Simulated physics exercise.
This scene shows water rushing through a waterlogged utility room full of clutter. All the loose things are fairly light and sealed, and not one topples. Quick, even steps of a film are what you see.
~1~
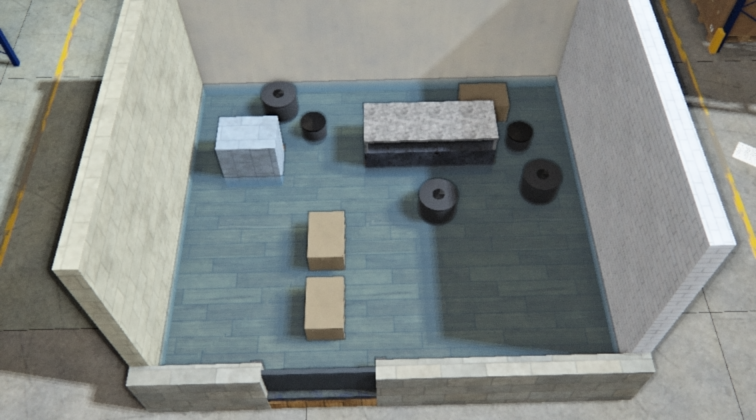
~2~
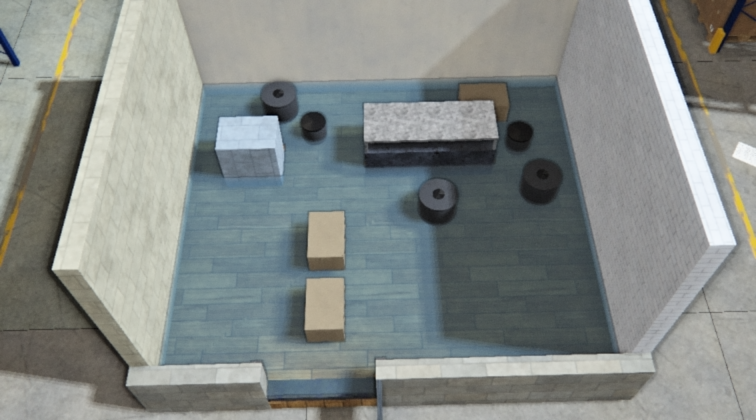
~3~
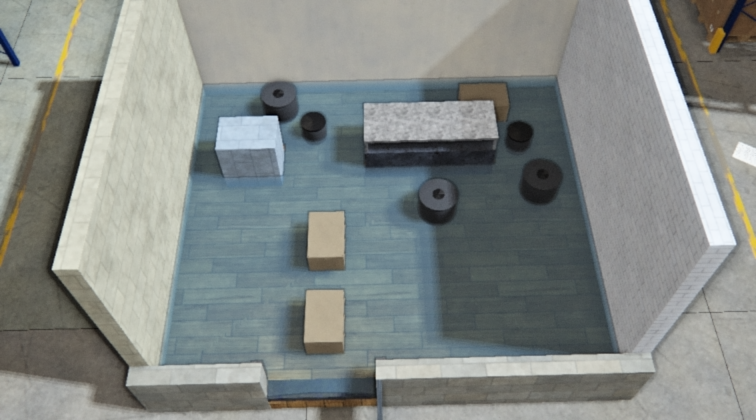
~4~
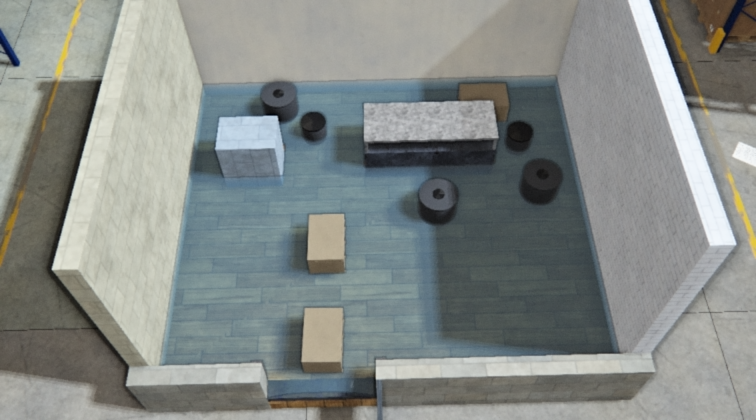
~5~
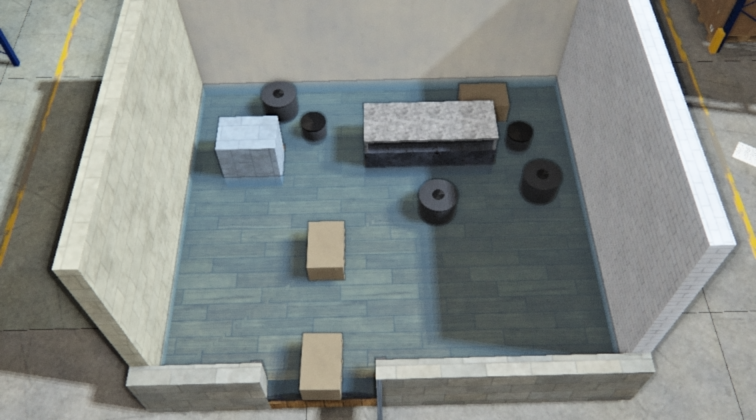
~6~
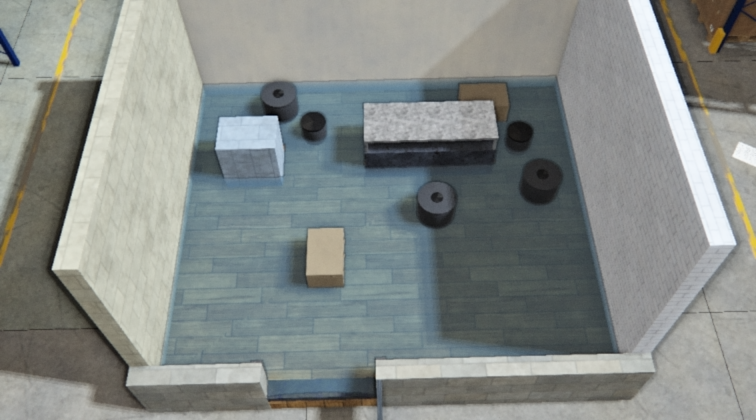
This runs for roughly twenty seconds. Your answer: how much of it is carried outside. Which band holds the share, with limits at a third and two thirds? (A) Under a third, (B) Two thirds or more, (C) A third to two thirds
The answer is C.
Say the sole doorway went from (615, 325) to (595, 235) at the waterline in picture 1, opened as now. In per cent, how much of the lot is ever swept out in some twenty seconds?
Estimate: Close to 60 %.
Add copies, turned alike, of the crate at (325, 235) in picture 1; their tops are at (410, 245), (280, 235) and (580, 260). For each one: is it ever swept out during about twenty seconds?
First copy escapes, second copy escapes, third copy doesn't escape.
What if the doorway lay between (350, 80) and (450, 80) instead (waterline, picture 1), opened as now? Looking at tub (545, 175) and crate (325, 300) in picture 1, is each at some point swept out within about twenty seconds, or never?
So the first is lost and the second is retained.
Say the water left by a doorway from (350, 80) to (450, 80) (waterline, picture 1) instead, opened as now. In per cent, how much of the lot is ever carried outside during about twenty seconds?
It works out to some 80 in a hundred.
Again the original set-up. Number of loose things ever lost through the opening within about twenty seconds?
Result - 4.
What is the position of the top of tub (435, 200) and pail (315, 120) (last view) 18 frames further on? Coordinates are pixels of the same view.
Roughly (395, 243) for one and (315, 190) for the other.
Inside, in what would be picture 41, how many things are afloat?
Tally at that point: 5.
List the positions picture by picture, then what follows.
A crate at (326, 234) floats; a tub at (439, 194) floats; 0 of 8 have shifted, in the first frame.
A crate at (326, 234), afloat; a tub at (439, 194), afloat; 0 of 8 have shifted, in the second frame.
A crate at (326, 234) floats; a tub at (439, 194), afloat; 1 of 8 have shifted, in the third frame.
A crate at (326, 236), afloat; a tub at (439, 194) floats; 1 of 8 have shifted, in the fourth frame.
A crate at (326, 244) floats, close to its start; a tub at (438, 195) floats; 2 of 8 have shifted, in the fifth frame.
A crate at (325, 251), afloat, close to its start; a tub at (437, 198), afloat, close to its start; 2 of 8 have shifted, in the sixth frame.
A moment on, 1 of 8 are out; 7 afloat.
Next, 2 of 8 are out; 6 afloat.
Later, 3 of 8 are out; 5 afloat.
In the end, 4 of 8 are out; 4 afloat.
